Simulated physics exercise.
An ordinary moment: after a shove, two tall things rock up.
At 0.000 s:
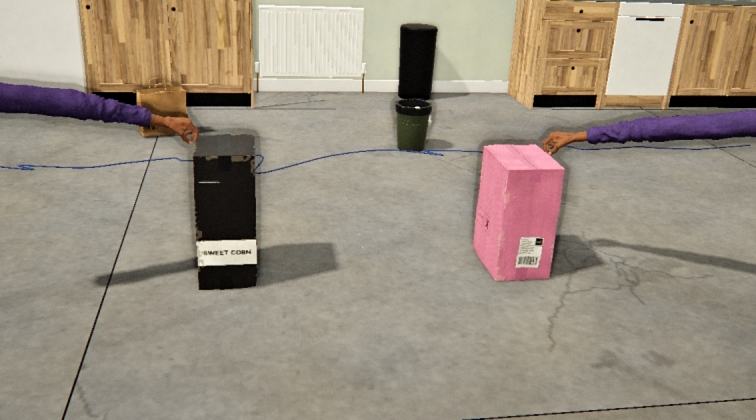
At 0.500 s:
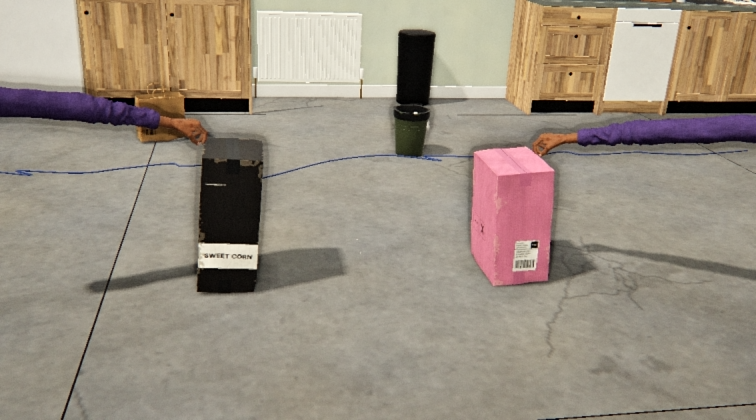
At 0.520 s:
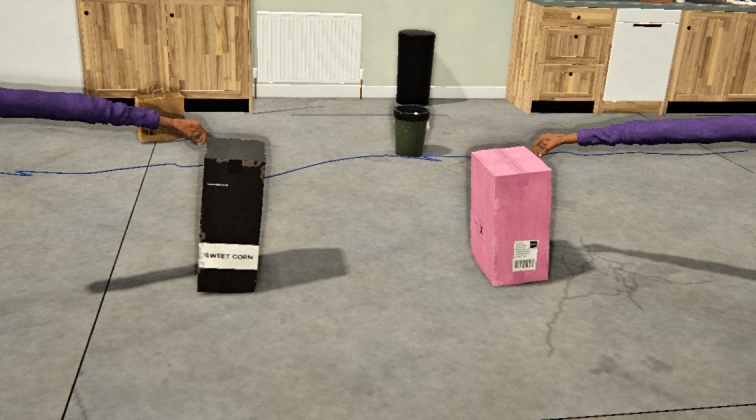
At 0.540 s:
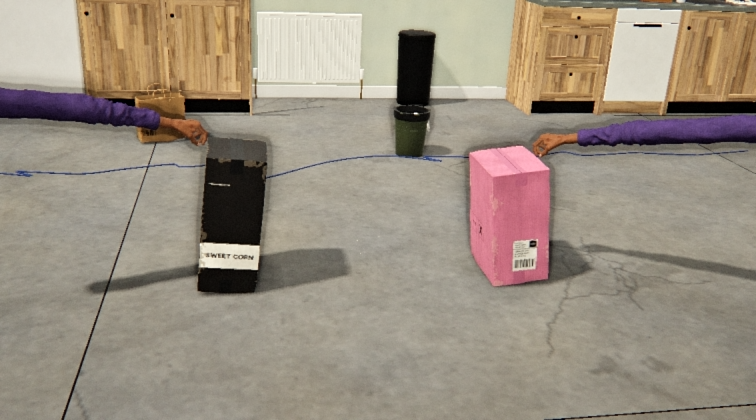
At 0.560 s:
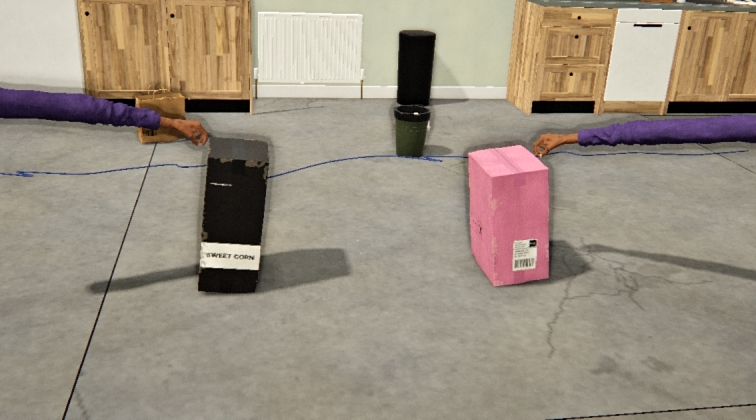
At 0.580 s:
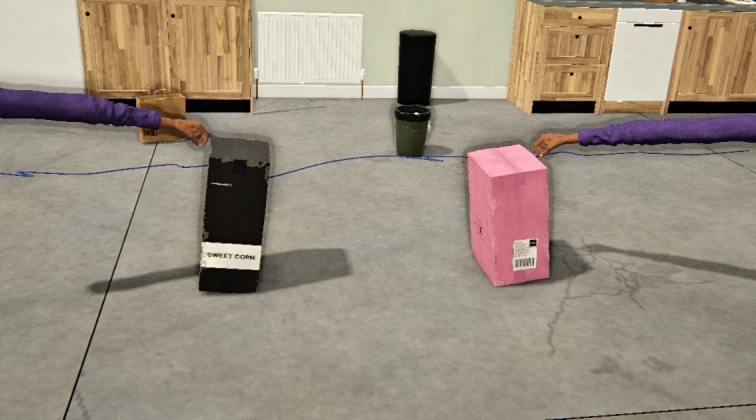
On a grey concrete floor, two purple-sleeved arms pushing a black box and a pink parcel, both tilting slightly inward.
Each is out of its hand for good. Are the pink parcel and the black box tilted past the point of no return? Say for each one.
Finally the pink parcel stays upright, while the black box stays upright.
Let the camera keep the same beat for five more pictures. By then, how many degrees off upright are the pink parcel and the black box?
At that point the first is 8° off upright and the second 4°.
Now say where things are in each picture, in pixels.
Pink parcel (516, 211) upright; black box (227, 211) upright, in the first picture.
Pink parcel (510, 215) 4° off upright; black box (230, 215) 4° off upright, in the second picture.
Pink parcel (509, 215) 6° off upright; black box (231, 215) 5° off upright, in the third picture.
Pink parcel (508, 215) 7° off upright; black box (232, 215) 5° off upright, in the fourth picture.
Pink parcel (507, 214) 8° off upright; black box (233, 215) 6° off upright, in the fifth picture.
Pink parcel (507, 214) 8° off upright; black box (234, 215) 6° off upright, in the sixth picture.
After 0.76 s, pink parcel 5° off upright near (511, 215); black box upright near (226, 217).
After 0.98 s, pink parcel 3° off upright near (518, 216); black box upright near (226, 217).
In the end (1.7 s), the pink parcel returns to its base, near (515, 217); the black box returns to its base, near (226, 217).
